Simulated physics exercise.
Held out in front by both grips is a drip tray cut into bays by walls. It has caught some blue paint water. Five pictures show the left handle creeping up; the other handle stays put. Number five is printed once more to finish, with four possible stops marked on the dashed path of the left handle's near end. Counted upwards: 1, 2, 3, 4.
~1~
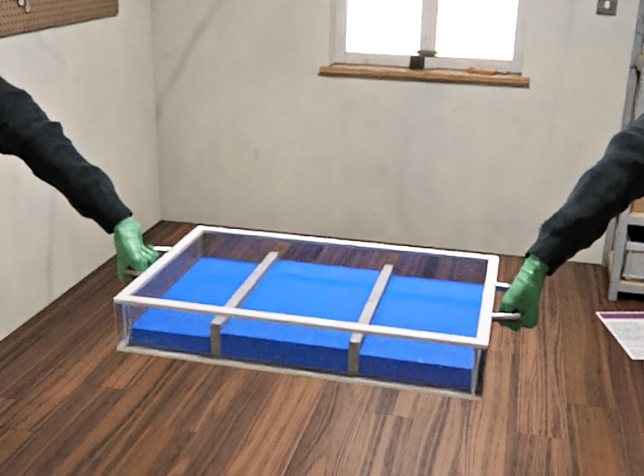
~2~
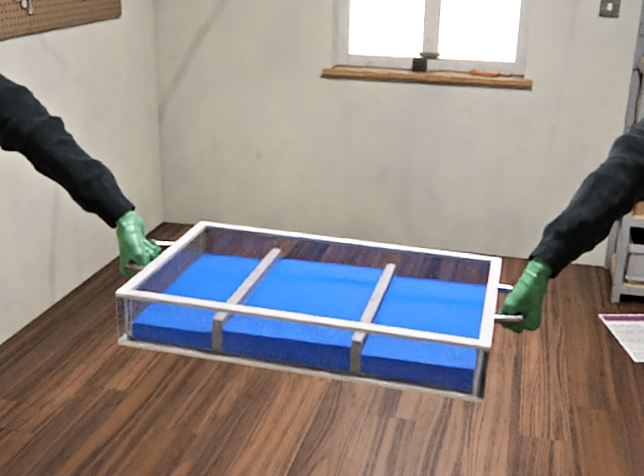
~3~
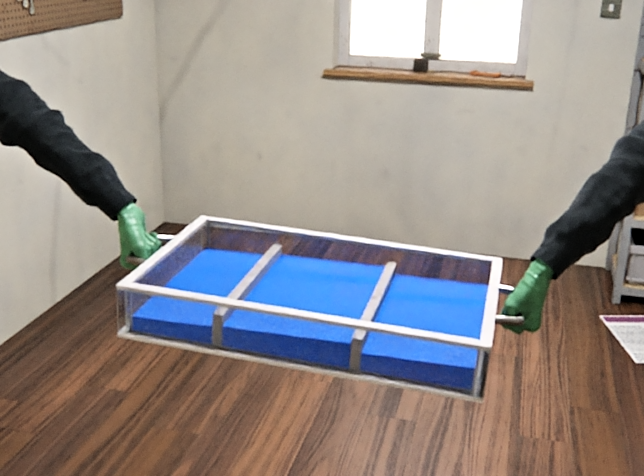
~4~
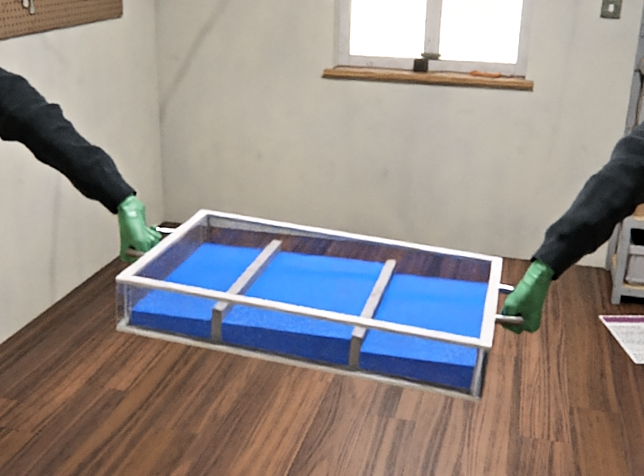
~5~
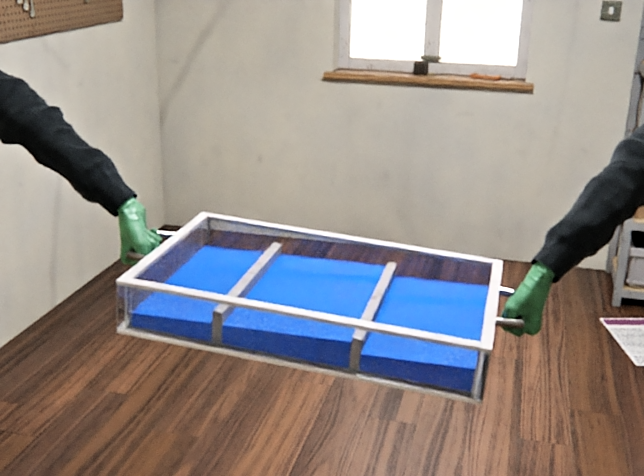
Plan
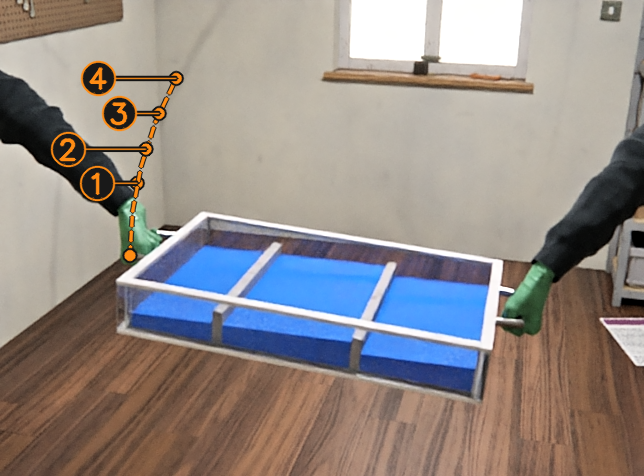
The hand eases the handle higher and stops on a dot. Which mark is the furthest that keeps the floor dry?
1.
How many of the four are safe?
One of the four.
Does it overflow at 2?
Yes, it does.
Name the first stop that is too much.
2 it is.
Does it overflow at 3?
Yes, that goes wrong.
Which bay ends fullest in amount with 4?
The right bay.
On the marked copy, 1 at (137, 183); 2 at (146, 149); 3 at (159, 113); 4 at (176, 78).
With 1, nothing spills; the right bay holds the most.
With 2, about 6 % goes over the rim.
With 3, about 25 % goes over the rim.
With 4, about 41 % goes over the rim.
